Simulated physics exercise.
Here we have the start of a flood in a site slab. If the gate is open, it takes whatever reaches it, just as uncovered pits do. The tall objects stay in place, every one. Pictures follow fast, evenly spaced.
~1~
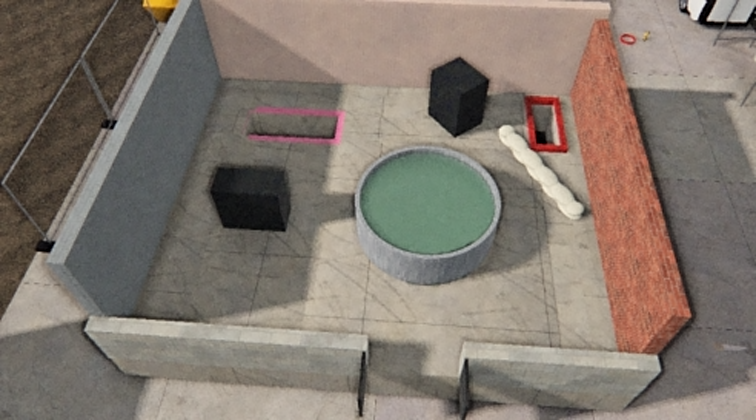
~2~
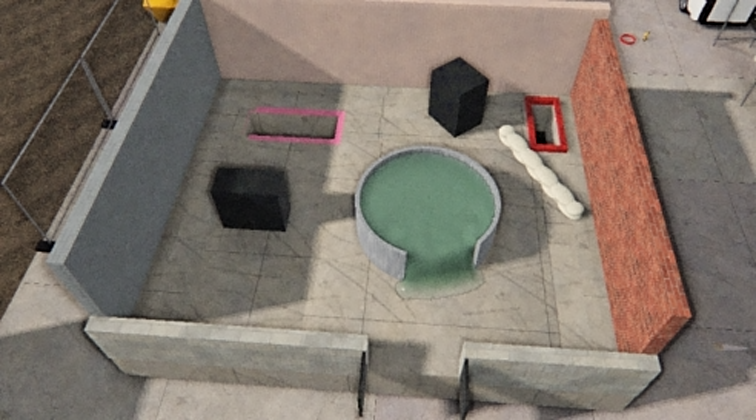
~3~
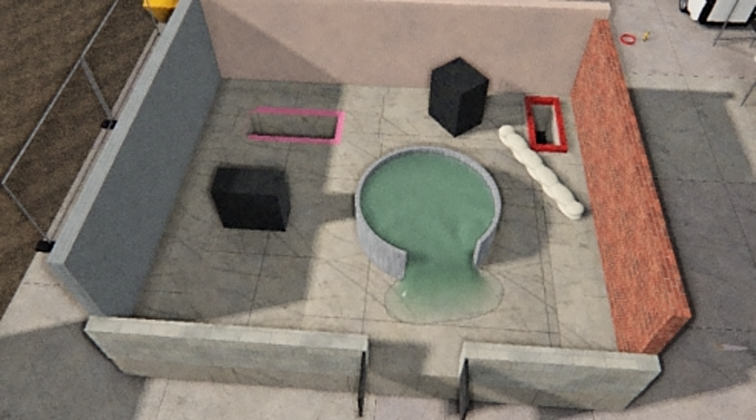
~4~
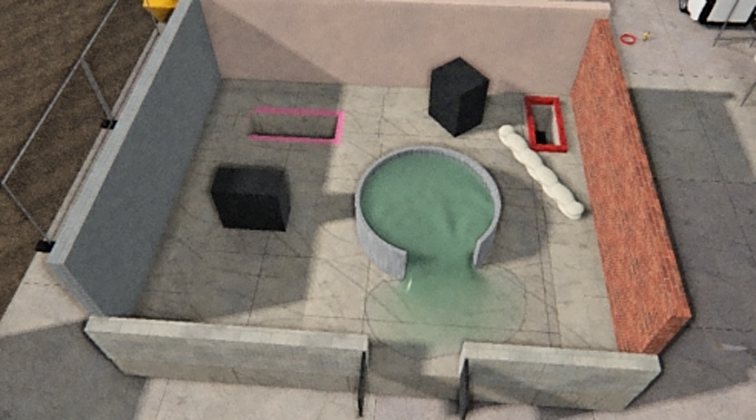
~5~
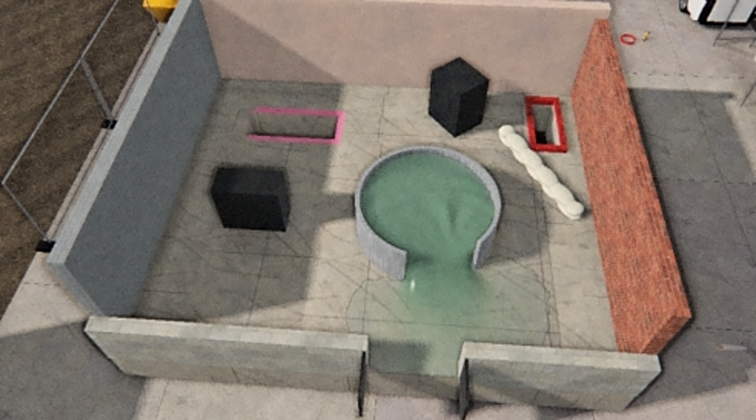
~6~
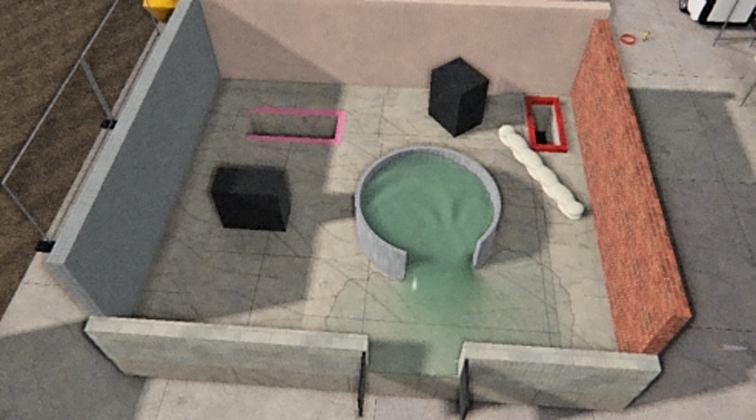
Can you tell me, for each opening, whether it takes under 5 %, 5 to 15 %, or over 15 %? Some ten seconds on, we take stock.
In order: The gate lands in the top band - past fifteen per cent; the pink pit lands in the bottom band - below five per cent; the red pit lands in the bottom band - below five per cent.
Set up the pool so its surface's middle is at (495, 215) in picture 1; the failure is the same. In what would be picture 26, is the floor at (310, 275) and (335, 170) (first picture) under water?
First spot swamped, second spot not reached.
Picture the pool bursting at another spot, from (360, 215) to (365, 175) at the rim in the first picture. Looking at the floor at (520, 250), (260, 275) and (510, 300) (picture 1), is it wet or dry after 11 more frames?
Well, the first is missed by the spill, the next hit by the spill, the last missed by the spill.
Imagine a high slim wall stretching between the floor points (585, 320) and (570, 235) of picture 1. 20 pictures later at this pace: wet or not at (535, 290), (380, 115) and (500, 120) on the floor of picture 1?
Swamped; spared; spared.
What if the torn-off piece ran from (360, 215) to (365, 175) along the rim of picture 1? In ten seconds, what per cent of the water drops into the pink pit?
The pink pit gets 35 per cent.
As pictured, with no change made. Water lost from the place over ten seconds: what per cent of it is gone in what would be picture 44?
Estimated share: Close to 80 %.
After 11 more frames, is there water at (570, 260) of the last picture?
There it ends up drenched.
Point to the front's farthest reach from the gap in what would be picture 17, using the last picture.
I'd say around (180, 341).
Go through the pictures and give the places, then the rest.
In the first picture, still water in the round tank at (427, 201).
In the second picture, water pours out at (442, 273) and has run to (402, 291).
In the third picture, water pours out at (442, 274) and has run to (393, 309).
In the fourth picture, water pours out at (442, 275) and has run to a hidden place.
In the fifth picture, water pours out at (442, 275) and has run to a hidden place.
In the sixth picture, the front is at a hidden place, out from the gap at (442, 274).
A moment on, water covers 15 % of the floor; the gate 8 %, the pink pit 0 %, the red pit 0 %.
Next, water covers 20 % of the floor; the gate 17 %, the pink pit 0 %, the red pit 0 %.
Then, water covers 40 % of the floor; the gate 26 %, the pink pit 0 %, the red pit 0 %.
Later, water covers 50 % of the floor; the gate 36 %, the pink pit 0 %, the red pit 0 %.
In the end, water covers 70 % of the floor; the gate 42 %, the pink pit 3 %, the red pit 1 %.
